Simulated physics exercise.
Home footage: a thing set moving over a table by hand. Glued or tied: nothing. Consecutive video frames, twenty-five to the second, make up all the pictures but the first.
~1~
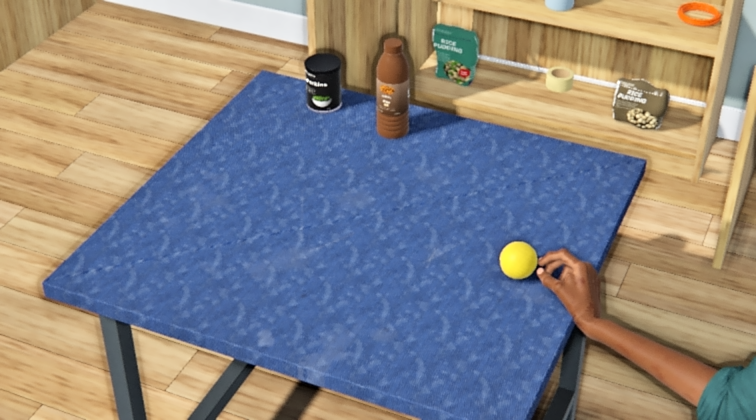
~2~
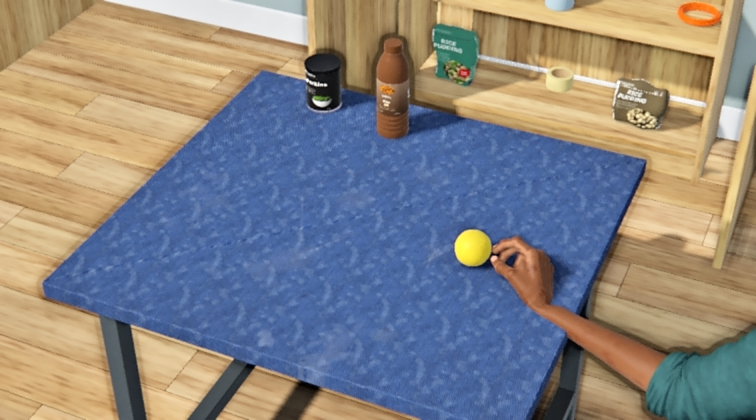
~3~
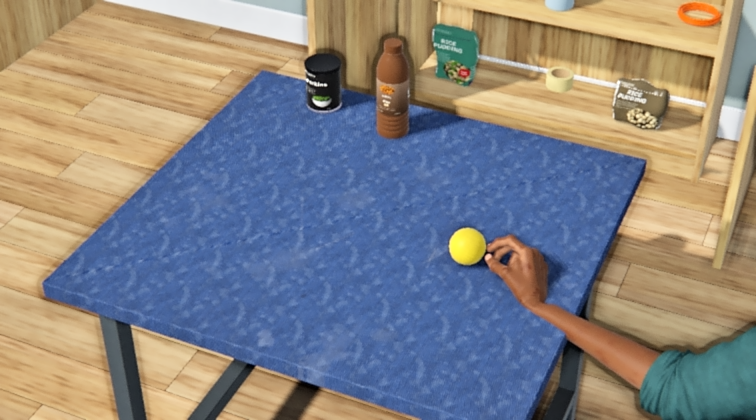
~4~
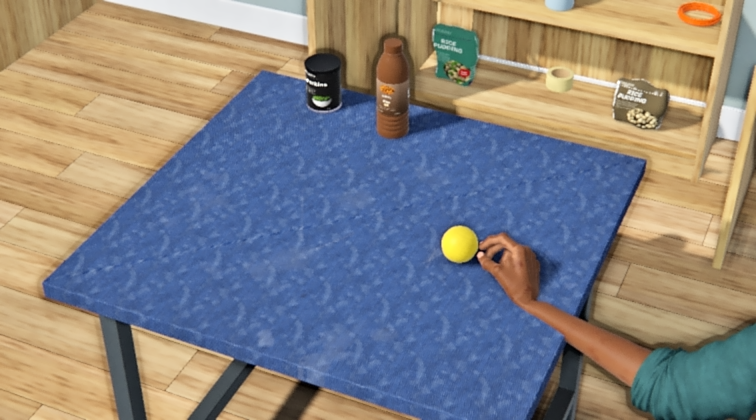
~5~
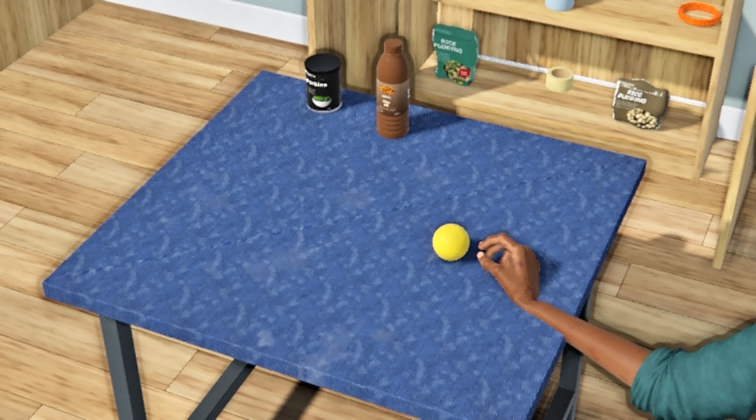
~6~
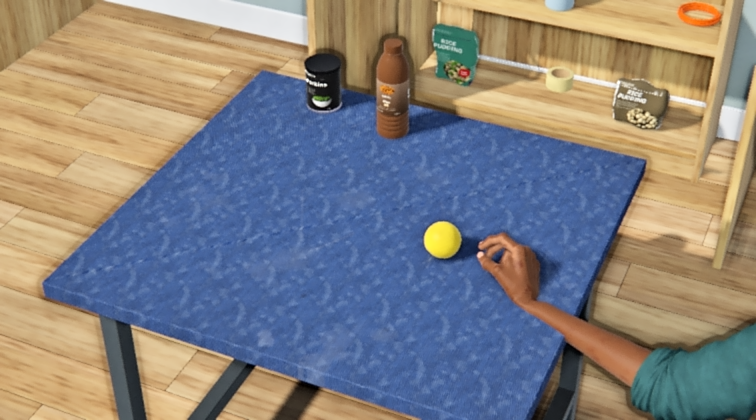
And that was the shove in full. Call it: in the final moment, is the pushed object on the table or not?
It is on the table.
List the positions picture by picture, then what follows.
The first frame shows under the hand; yellow lemon (519, 260).
The second frame shows under the hand; yellow lemon (473, 248).
The third frame shows under the hand; yellow lemon (468, 247).
The fourth frame shows yellow lemon (460, 244).
The fifth frame shows yellow lemon (451, 242) shifted a little.
The sixth frame shows yellow lemon (443, 240) shifted a little.
Then, 0.10 s on from there, yellow lemon shifted about its own width near (424, 235).
Then, 0.30 s on from there, yellow lemon shifted well along near (390, 225).
Then, 0.60 s on from there, yellow lemon shifted well along near (353, 215).
Then, 0.90 s on from there, yellow lemon shifted well along near (330, 209).
In the end, moved from the start, yellow lemon. At the end, from the last picture's camera, yellow lemon near (322, 207).
